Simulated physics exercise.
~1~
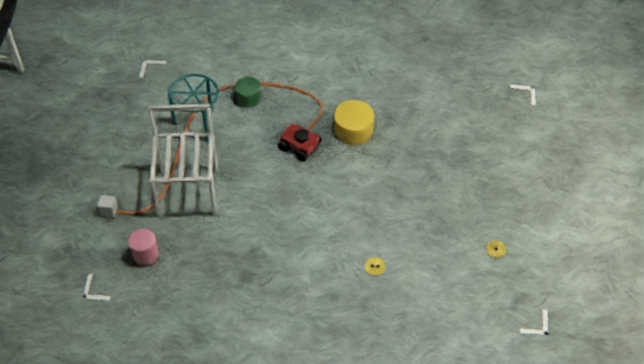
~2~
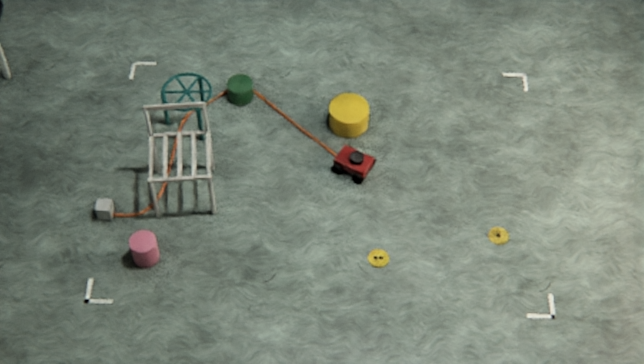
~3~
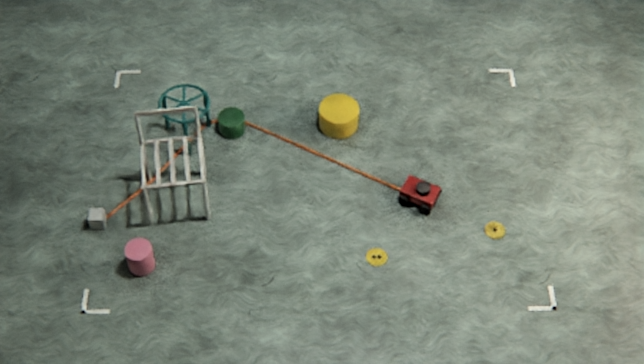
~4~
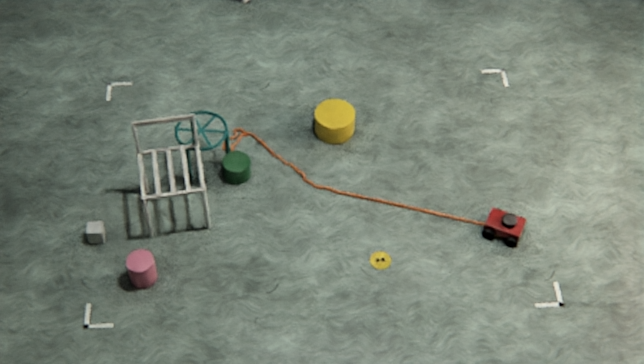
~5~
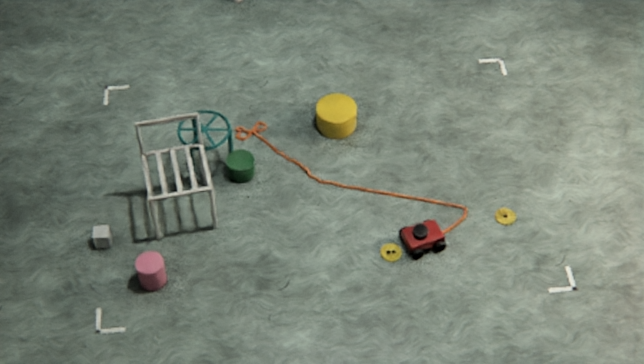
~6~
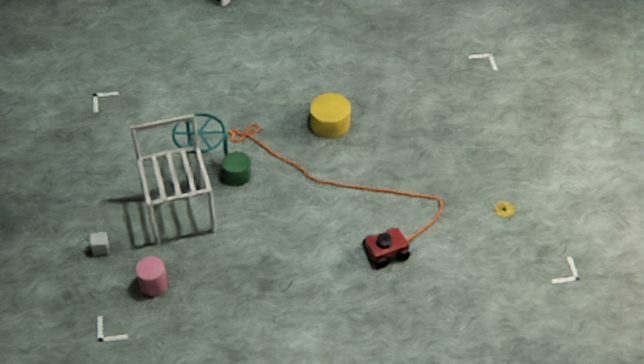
At first, a small red cart sits near a yellow tub, trailing an orange lead that winds past a green tub, a teal stool and a white chair to a small grey block, with a pink tub nearby. The cart rolls right and downward, drawing the lead straight. As it continues, the green tub and the teal stool shift a little. The lead then comes free of the block, and its loose end lies near the stool while the cart reaches the farther yellow mark. Finally the cart heads back left to the other mark, leaving the lead bent behind it and unplugged.
